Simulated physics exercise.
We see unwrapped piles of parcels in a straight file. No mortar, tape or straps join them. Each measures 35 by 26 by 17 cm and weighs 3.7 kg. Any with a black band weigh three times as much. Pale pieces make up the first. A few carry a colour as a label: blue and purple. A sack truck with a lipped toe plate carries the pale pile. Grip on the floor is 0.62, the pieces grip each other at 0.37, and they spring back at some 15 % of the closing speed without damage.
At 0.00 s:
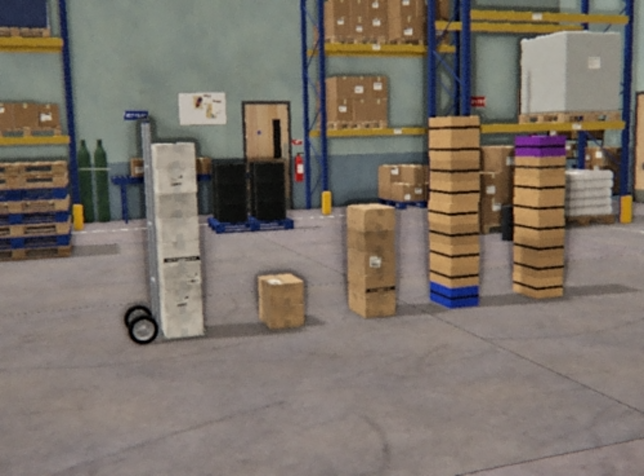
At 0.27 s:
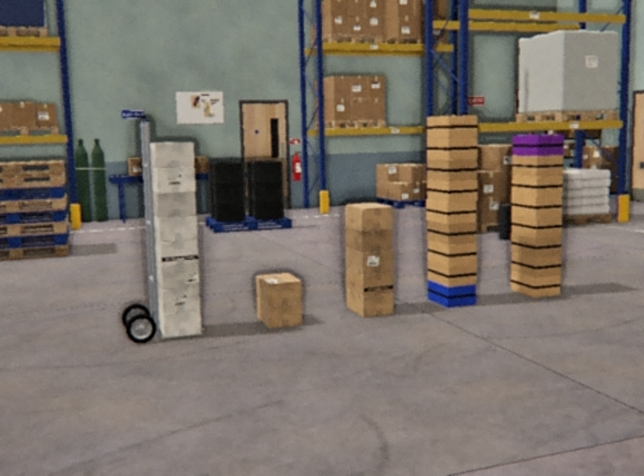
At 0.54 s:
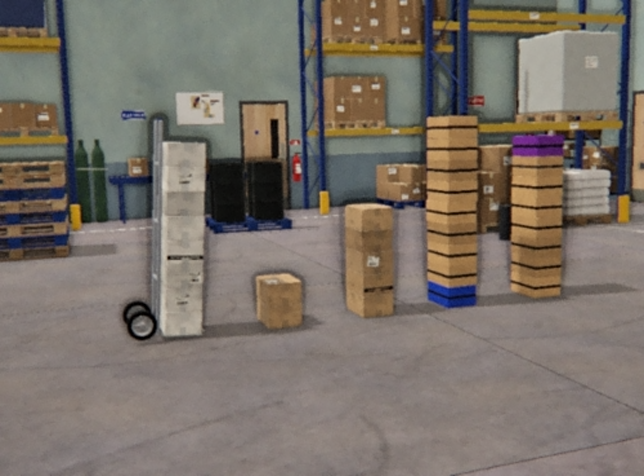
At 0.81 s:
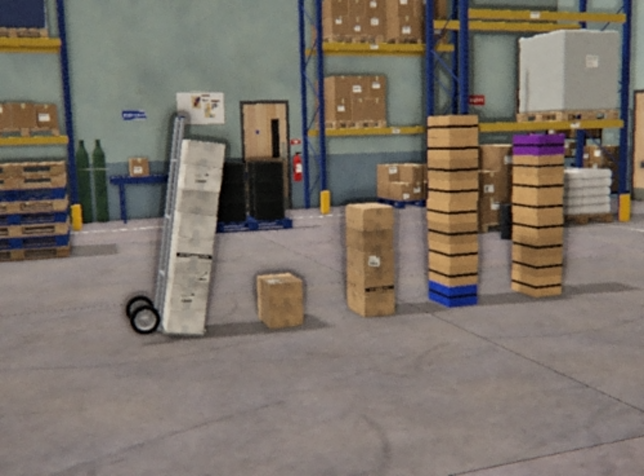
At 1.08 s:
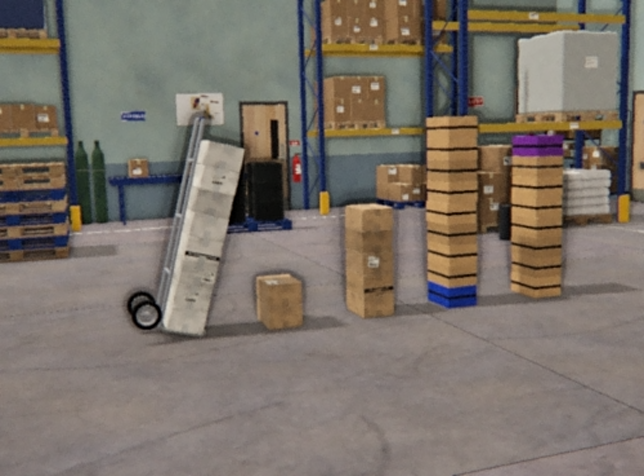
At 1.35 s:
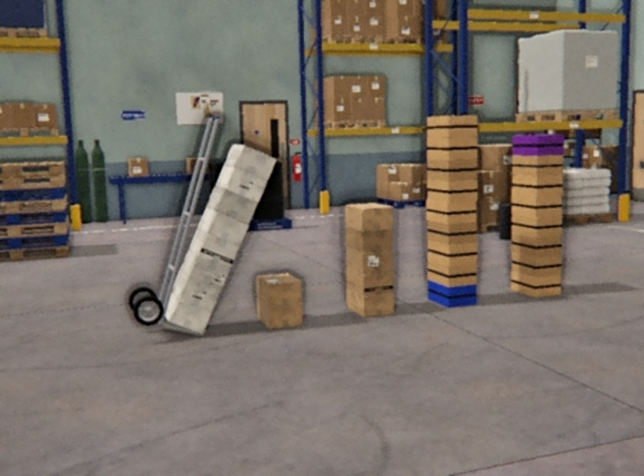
Pale stack of boxes on a sack truck tilting steadily to the right beside a row of still brown stacks in a warehouse.
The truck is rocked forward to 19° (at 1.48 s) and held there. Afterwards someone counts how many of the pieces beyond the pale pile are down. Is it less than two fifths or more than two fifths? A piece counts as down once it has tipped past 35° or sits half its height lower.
The part is fewer than two in five.
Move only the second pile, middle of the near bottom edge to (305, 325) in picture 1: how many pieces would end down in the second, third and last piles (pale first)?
Then second 0, third 3, last 0.
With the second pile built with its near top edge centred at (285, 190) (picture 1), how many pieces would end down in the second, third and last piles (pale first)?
Then second 6, third 1, last 0.
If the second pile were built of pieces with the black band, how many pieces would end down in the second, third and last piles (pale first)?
In that case second 0, third 3, last 0.
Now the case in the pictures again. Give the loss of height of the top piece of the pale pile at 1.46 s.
Some 10 cm lower.
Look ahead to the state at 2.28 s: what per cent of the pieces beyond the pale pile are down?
10 per cent by then.
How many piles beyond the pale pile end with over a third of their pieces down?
The count is 1.
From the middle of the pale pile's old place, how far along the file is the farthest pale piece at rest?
About 130 cm.
Around 1.46 s, 2 of the pale pile down; none of the 24 other parcels down.
Around 1.66 s, 8 of the pale pile down; none of the 24 other parcels down.
Around 1.90 s, 8 of the pale pile down; none of the 24 other parcels down, 6 disturbed.
Around 2.28 s, 8 of the pale pile down; 2 of the 24 other parcels down.
Finally (3.1 s), 8 of the pale pile down; 5 of the 24 other parcels down; blue parcel unmoved; purple parcel unmoved. That is 21 per cent. Seen by the last camera, middles, blue parcel near (452, 292), purple parcel near (538, 145).
